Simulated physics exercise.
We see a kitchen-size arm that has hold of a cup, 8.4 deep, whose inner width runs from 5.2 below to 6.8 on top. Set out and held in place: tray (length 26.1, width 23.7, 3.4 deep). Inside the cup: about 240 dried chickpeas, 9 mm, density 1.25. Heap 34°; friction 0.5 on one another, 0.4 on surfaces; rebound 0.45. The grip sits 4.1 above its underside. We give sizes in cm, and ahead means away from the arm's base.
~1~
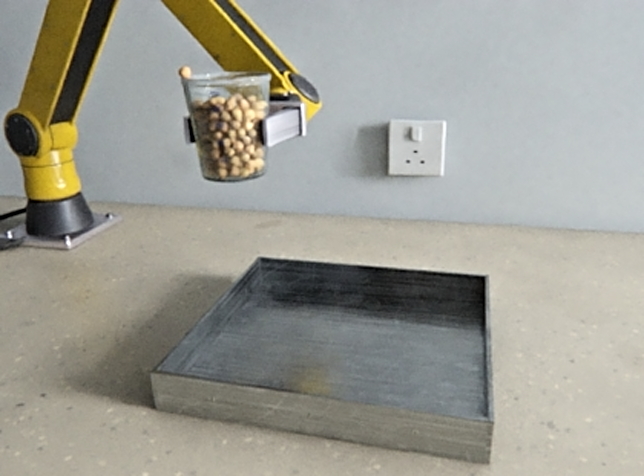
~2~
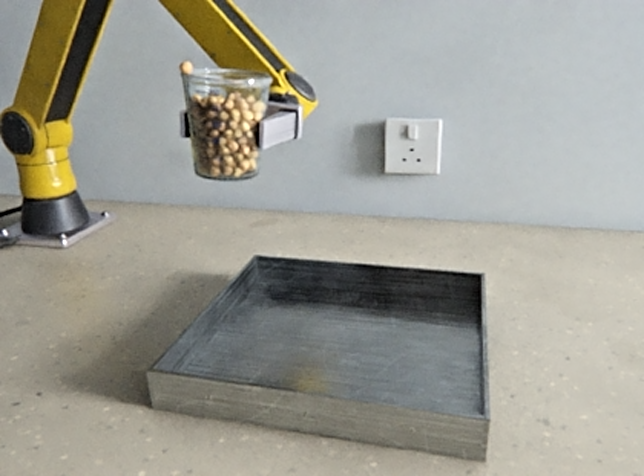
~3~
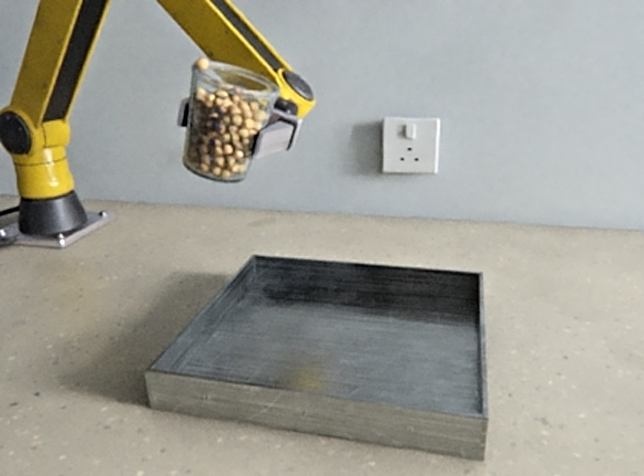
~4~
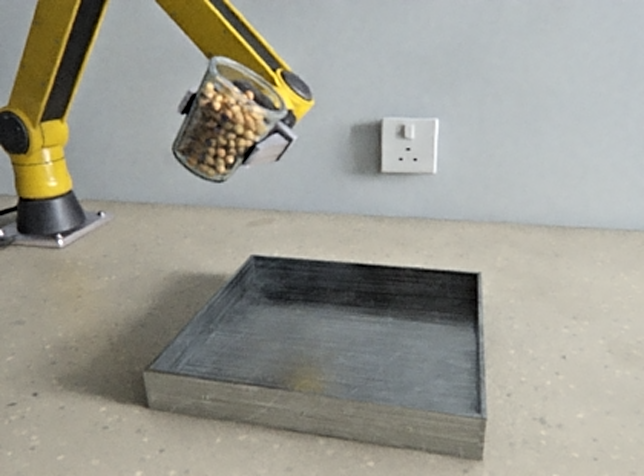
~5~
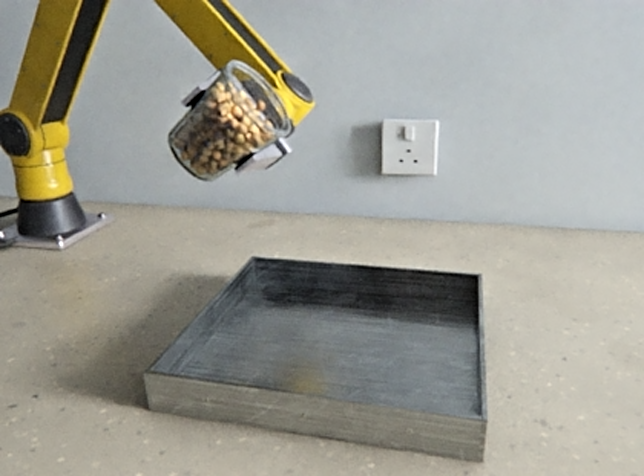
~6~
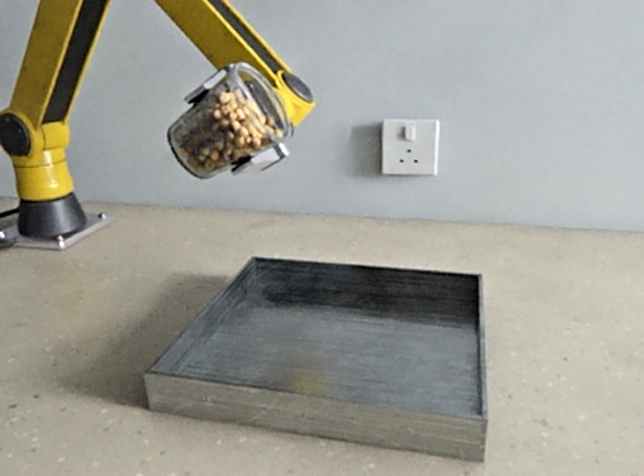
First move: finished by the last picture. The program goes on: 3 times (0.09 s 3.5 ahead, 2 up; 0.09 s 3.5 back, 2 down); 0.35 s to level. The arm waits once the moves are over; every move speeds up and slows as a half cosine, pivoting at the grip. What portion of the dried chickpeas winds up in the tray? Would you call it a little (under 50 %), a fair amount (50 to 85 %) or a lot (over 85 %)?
I would call it a fair amount, 50 to 85 %.
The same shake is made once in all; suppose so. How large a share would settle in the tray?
In that case it would be roughly 60 per cent.
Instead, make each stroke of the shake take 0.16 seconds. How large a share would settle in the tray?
That change gives some 25 percent.
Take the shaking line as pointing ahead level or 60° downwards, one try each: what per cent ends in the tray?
Near 50 and 15 percent respectively.
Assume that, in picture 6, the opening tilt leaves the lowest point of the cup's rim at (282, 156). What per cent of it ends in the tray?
Close to 95 in a hundred.
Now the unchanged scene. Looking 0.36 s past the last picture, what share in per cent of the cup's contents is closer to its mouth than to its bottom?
Estimate: Around 90 %.
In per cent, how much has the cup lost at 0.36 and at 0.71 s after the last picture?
Roughly 60, then 75.
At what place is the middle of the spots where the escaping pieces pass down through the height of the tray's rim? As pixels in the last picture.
Around (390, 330).
Then, 0.36 s after the last picture, tilted 59° forward, highest piece 24 above the table; 127 in the tray, 97 in the cup, 21 in flight or on a rim.
Then, 0.71 s after the last picture, tilted 30° forward, highest piece 23 above the table; 175 in the tray, 59 in the cup, 7 on the table or floor, 4 in flight or on a rim.
Then, 1.09 s after the last picture, level, highest piece 21 above the table; 179 in the tray, 59 in the cup, 7 on the table or floor.
Then, 2.14 s after the last picture, level, highest piece 21 above the table; 179 in the tray, 59 in the cup, 7 on the table or floor.
Final count, 179 in the tray, 59 in the cup, 7 on the table or floor. That is 73 % in the tray.
